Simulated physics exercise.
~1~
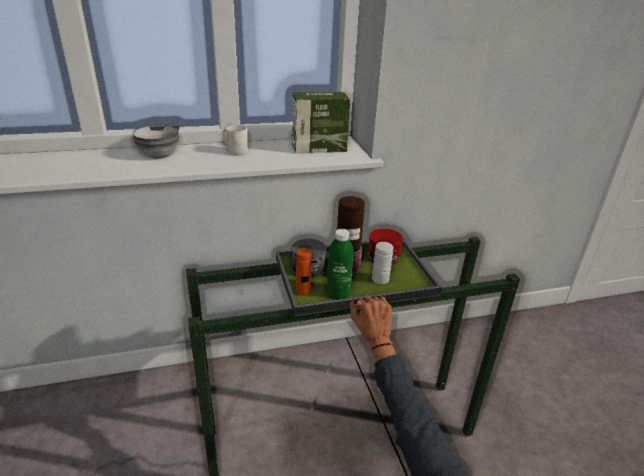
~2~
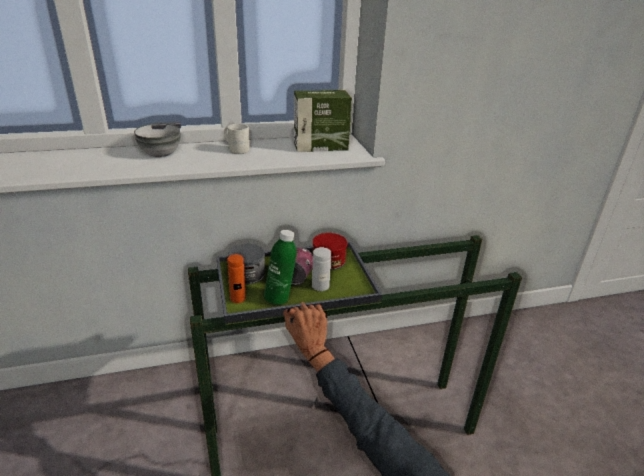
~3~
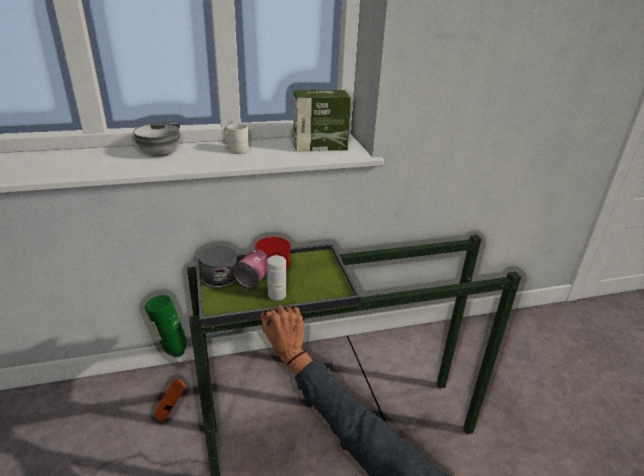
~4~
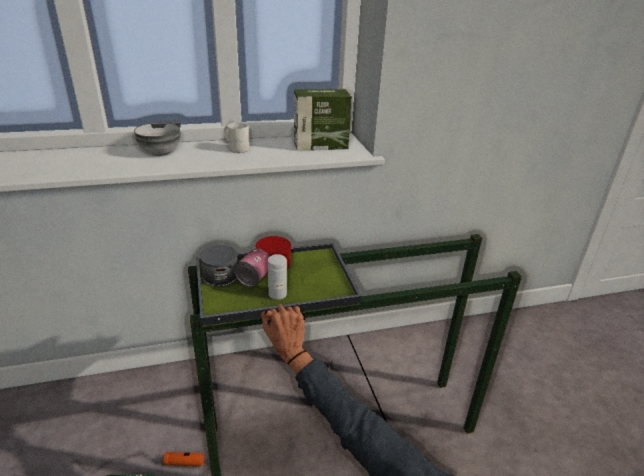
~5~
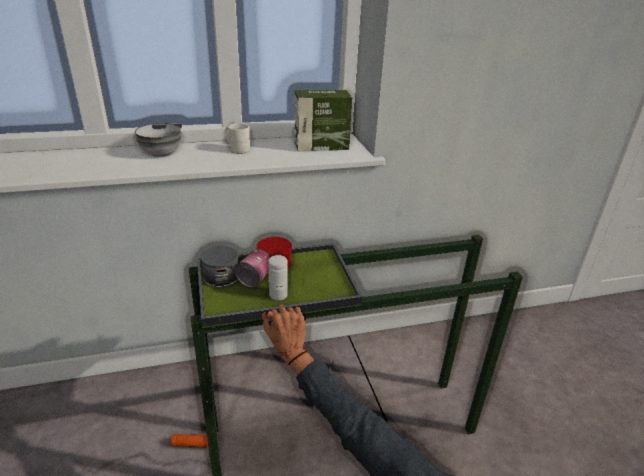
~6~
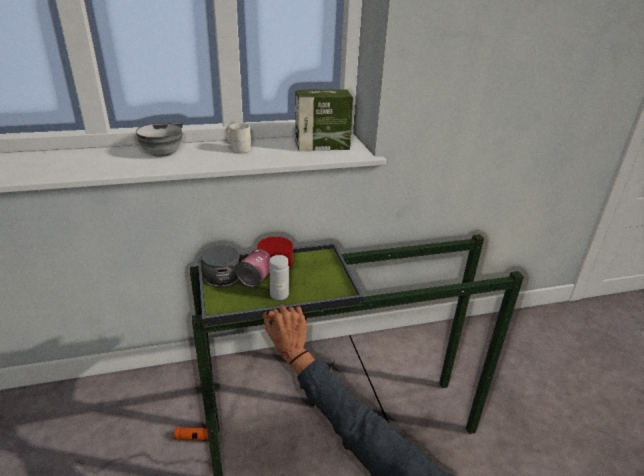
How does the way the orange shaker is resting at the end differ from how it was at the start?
At the start the orange shaker stands upright on the tray, but by the end it is lying on its side on the floor.
In a grey room below a windowsill holding a bowl, a jug and a green box, a slightly swaying view looks down on a green tray on a dark green frame. The tray carries an orange shaker, a green bottle, a brown jar, a white shaker and red, grey and pink containers. A hand slides it left to the frame's end, and the bottle leans. The bottle and orange shaker drop off the left side, while the brown jar disappears from view. The orange shaker ends lying on the floor, with the pink tin tipped beside the grey tub and the red tub and white shaker still aboard.
